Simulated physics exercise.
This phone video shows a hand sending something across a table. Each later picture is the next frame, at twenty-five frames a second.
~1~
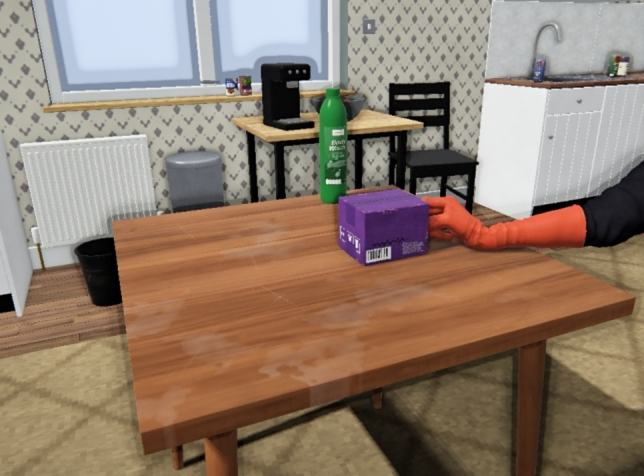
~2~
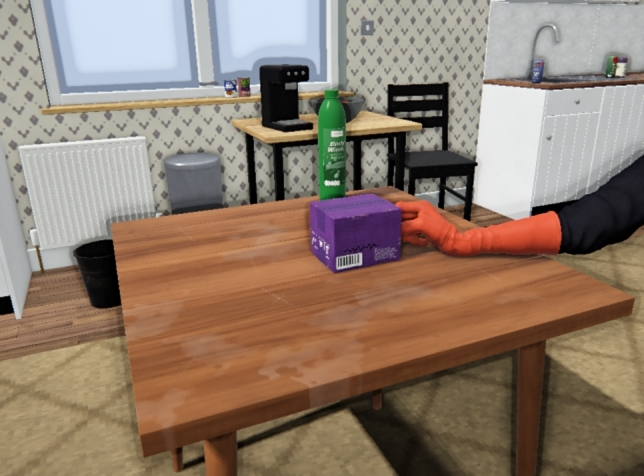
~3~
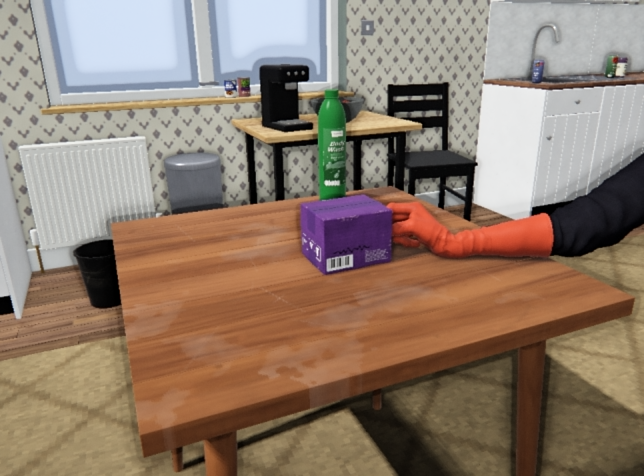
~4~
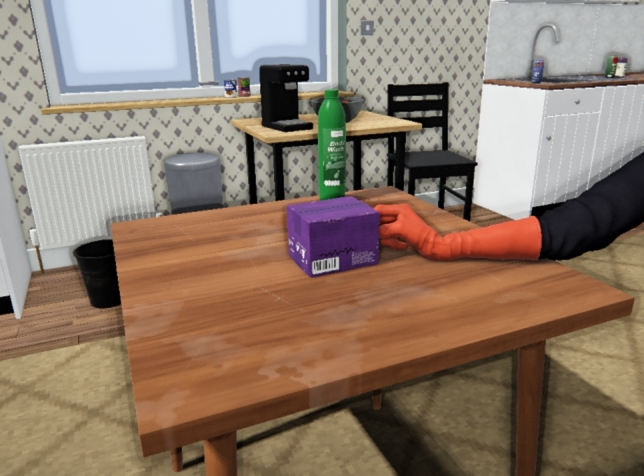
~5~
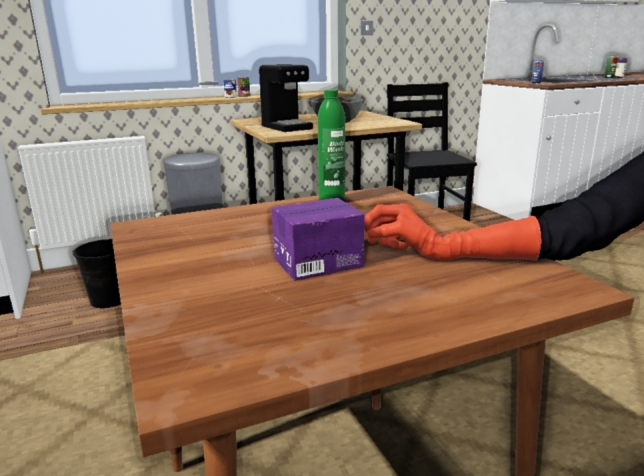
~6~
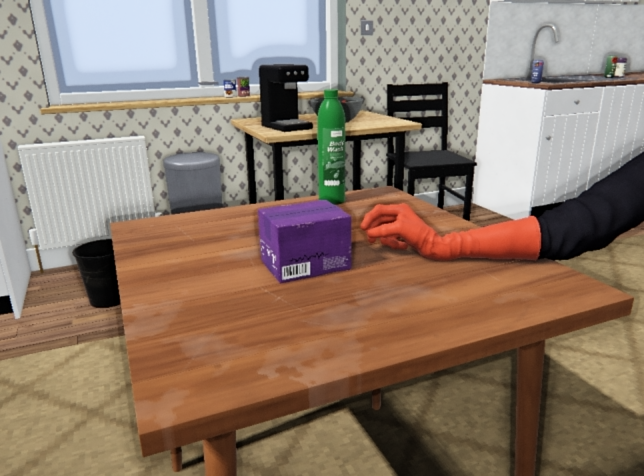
A purple box slides leftward across a wooden table in a kitchen, seen from slightly above by a camera that stays still. A green bottle stands behind it, with a black coffee machine and black chair farther back, a white radiator left and white cupboards right. An orange-gloved hand pushes the box left and slightly nearer, then stays back as the box moves a little farther, separating from the fingers.
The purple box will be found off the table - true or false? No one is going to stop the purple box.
False, it remains on the table.
Then, 0.10 s later than the last frame, purple box moved about its own width near (278, 243).
Then, 0.20 s later than the last frame, purple box moved about its own width near (261, 246).
When it is over, moved from the start, purple box. End places, in pixels of the last picture, purple box near (255, 248).
